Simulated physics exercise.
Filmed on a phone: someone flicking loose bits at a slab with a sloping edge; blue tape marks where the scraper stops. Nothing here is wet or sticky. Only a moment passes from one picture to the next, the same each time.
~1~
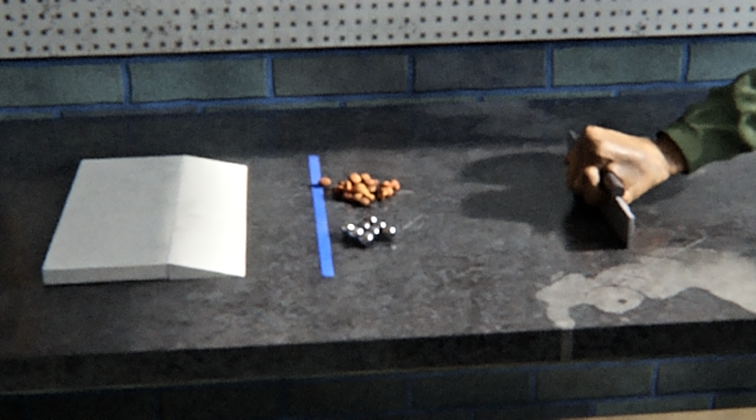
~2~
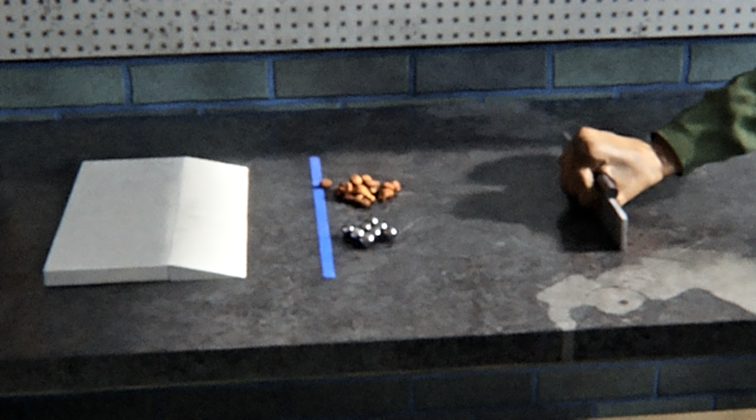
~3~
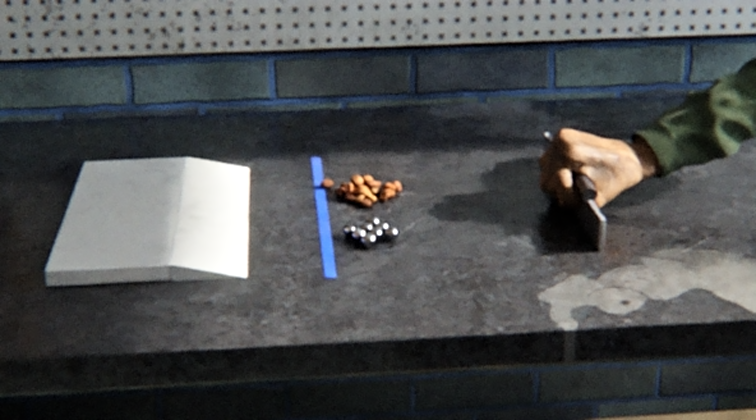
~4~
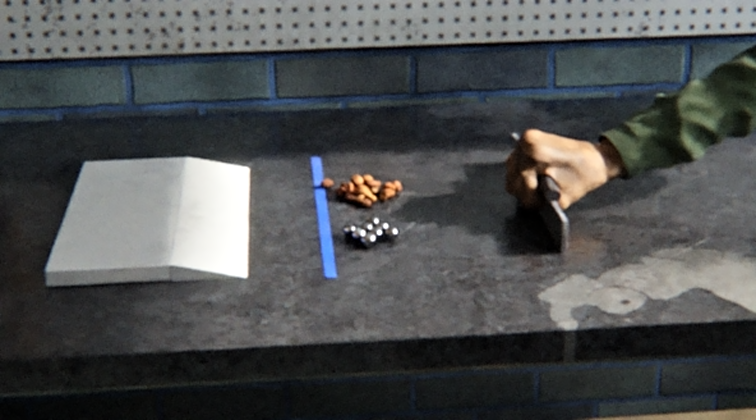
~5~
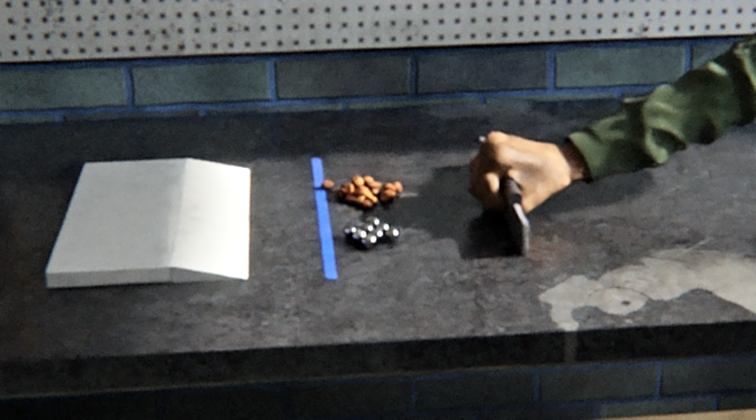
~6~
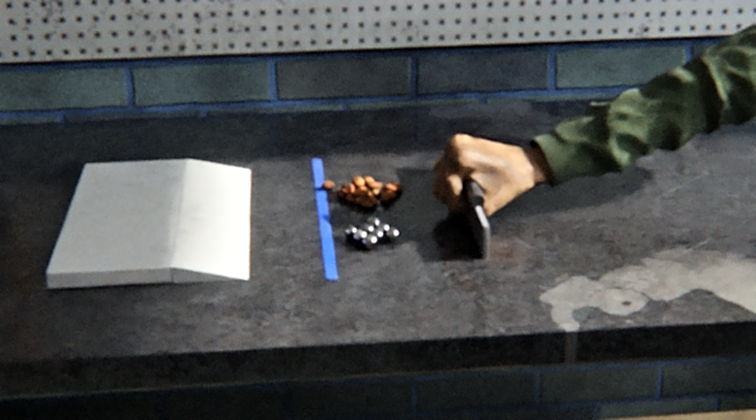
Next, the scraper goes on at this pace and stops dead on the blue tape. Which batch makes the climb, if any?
The nearer batch gets up on to the slab, in part at least and the farther batch never reaches the slab.
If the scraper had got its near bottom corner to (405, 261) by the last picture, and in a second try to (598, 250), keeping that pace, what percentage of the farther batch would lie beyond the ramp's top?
First some 10, then 0 per cent.
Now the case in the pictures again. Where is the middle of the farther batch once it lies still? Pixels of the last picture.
Around (256, 198).
Then, 0.13 s after the last picture, scraper still moving, near (384, 183); nearer batch all short of the ramp; farther batch all short of the ramp.
Then, 0.29 s after the last picture, scraper stopped at the blue tape; nearer batch about a quarter on the ramp, most short of the ramp; farther batch all short of the ramp.
Then, 0.57 s after the last picture, scraper stopped at the blue tape; nearer batch most past the top, a small part on the ramp; farther batch a small part on the ramp, most short of the ramp.
By the end, scraper stopped at the blue tape; nearer batch all past the top; farther batch none past the top, a small part on the ramp, most short of the ramp.
